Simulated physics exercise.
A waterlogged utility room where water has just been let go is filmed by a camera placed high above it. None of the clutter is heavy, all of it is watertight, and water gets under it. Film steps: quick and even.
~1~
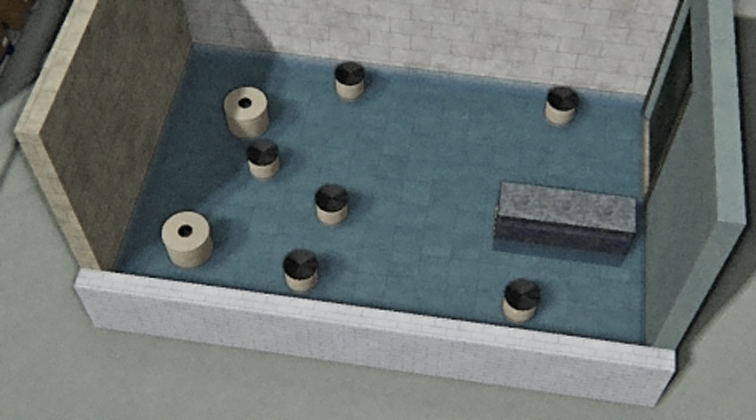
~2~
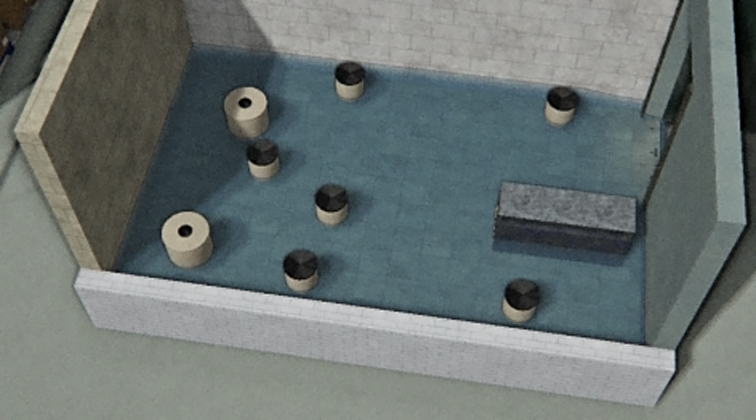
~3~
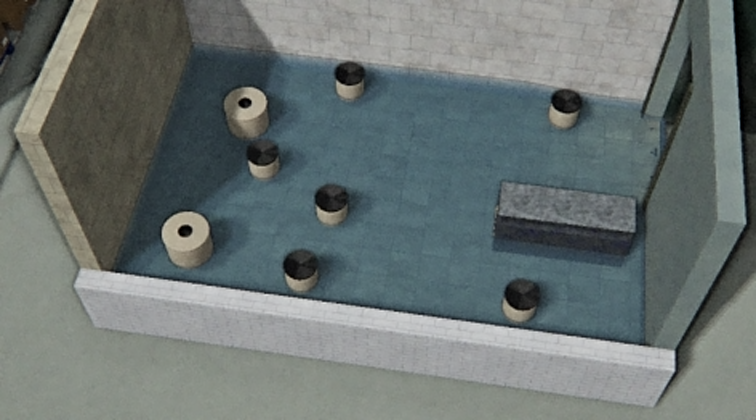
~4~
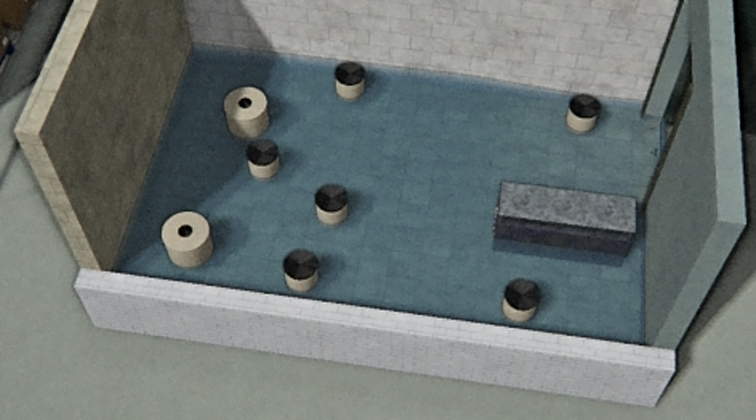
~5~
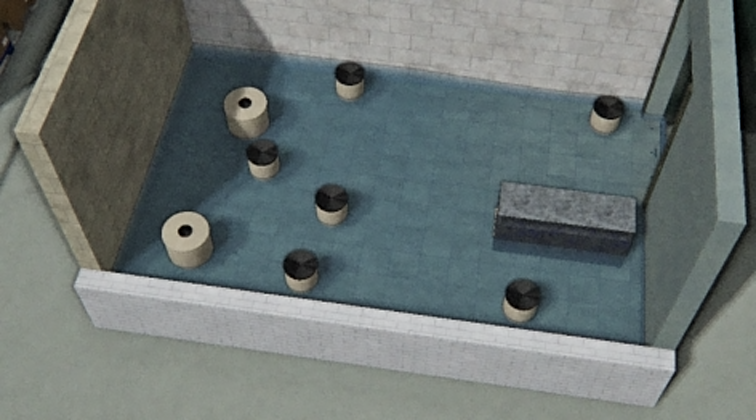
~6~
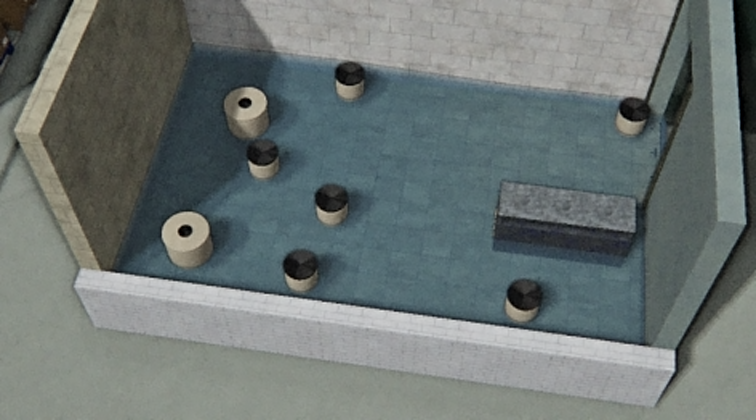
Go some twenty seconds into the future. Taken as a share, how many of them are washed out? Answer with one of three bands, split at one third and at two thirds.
One third to two thirds.
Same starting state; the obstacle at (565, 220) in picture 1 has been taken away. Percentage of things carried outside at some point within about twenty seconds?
Something like 50 percent of the things.
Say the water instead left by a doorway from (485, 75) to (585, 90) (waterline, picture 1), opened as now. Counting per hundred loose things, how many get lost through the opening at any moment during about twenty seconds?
About 50 percent.
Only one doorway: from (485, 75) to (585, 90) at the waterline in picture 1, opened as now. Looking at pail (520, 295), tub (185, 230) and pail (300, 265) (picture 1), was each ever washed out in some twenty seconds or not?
Each in turn: Never leaves, never leaves, never leaves.
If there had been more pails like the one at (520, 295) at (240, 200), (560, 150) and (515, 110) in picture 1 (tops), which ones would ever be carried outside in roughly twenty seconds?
Taken in the given order, the three: Doesn't escape, exits at some point and exits at some point.
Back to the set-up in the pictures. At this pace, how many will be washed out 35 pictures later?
The count is 3.
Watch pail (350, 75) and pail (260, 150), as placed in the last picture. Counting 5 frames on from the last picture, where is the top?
(402, 76) and (287, 151), roughly.
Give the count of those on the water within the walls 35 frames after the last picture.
The answer is 5.
A moment on, 1 of 8 are out; 7 afloat.
Next, 1 of 8 are out; 7 afloat.
Later, 3 of 8 are out; 5 afloat.
In the end, 3 of 8 are out; 5 afloat.
